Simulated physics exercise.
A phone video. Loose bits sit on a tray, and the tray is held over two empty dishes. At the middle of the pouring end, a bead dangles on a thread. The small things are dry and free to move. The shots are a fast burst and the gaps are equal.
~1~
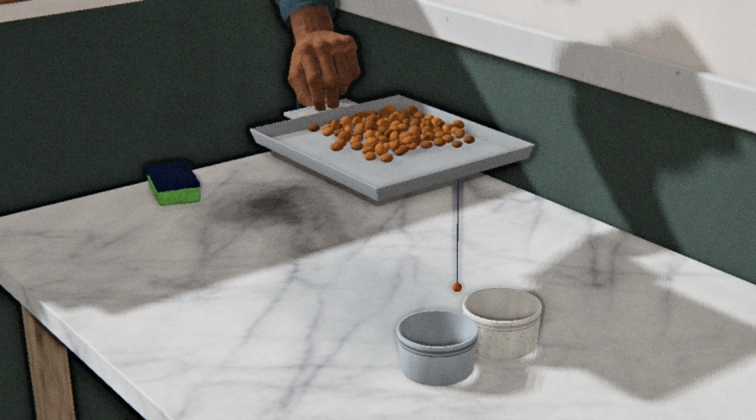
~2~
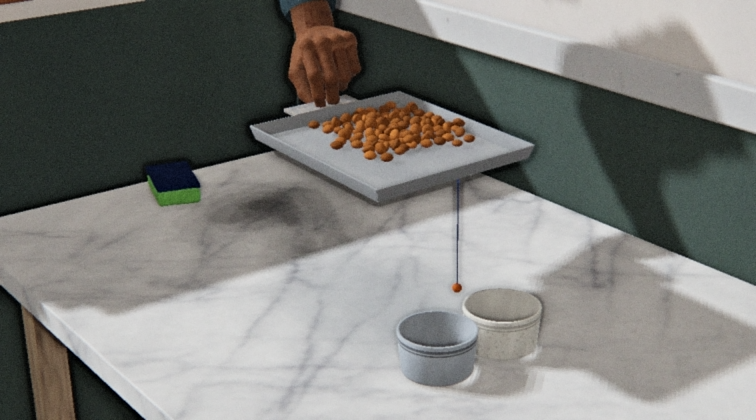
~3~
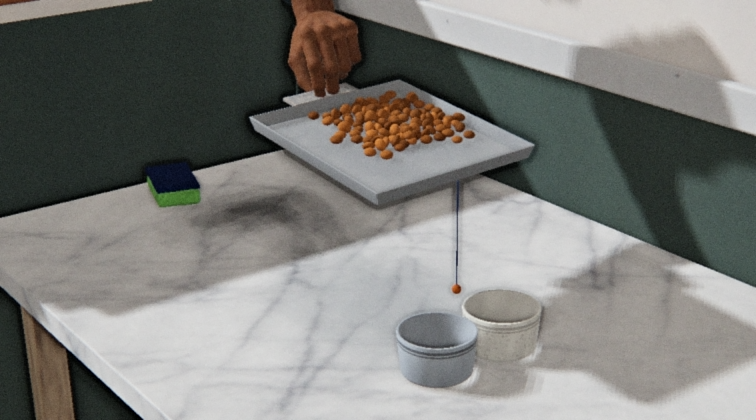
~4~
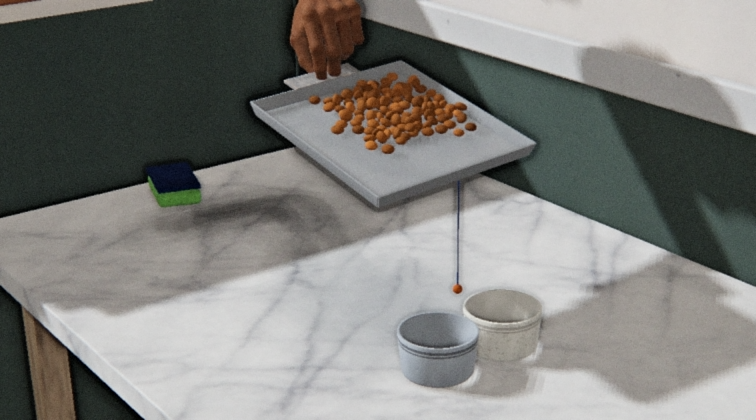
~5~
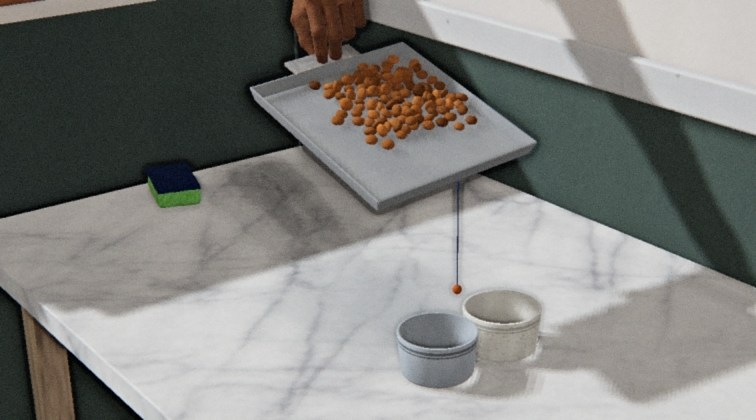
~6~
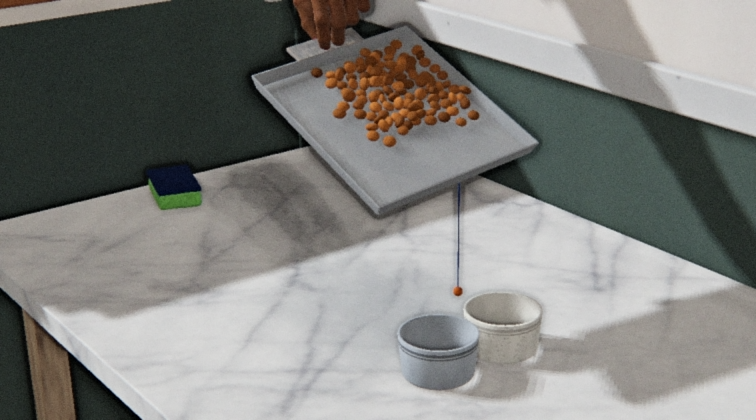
A marble-topped table with wooden legs stands against a dark green wall with a white ledge, seen from slightly above by a still camera. A hand holds a grey tray of orange-brown bits over a blue-grey dish and a cream dish, with a bead hanging beneath and a blue-and-green sponge at left. The hand raises the tray's far end, steepening it, while its near edge dips slightly leftward.
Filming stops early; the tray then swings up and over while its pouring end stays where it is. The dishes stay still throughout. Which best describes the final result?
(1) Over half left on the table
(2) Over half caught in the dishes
1, over half left on the table.
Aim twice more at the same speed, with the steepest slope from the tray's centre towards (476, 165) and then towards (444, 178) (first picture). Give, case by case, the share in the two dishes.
Around 20 per cent first, around 40 per cent next.
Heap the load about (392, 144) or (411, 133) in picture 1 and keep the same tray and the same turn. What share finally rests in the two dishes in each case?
Respectively 50 and 40 per cent.
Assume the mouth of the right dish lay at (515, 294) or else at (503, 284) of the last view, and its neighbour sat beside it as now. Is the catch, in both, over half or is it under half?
First try: A minority; second try: A minority.
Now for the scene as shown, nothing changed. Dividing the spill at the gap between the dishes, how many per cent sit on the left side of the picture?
Near 70 %.
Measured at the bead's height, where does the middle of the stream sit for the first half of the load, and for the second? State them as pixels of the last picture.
The opening part goes through (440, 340); what follows goes through (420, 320).
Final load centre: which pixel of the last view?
Roughly at (429, 390).
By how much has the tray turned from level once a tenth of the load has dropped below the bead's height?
Angle: Approx. 75 degrees.
Soon, tray tipped steeply; about two thirds on the tray; about a third in the air.
A while on, tray tipped past a quarter turn; about a quarter in the left dish; a small part in the right dish; about two thirds outside both; a small part in the air.
Towards the end, tray tipped past a quarter turn; about a quarter in the left dish; a small part in the right dish; about two thirds outside both.
Finally, tray tipped past a quarter turn; about a quarter in the left dish; a small part in the right dish; about two thirds outside both.
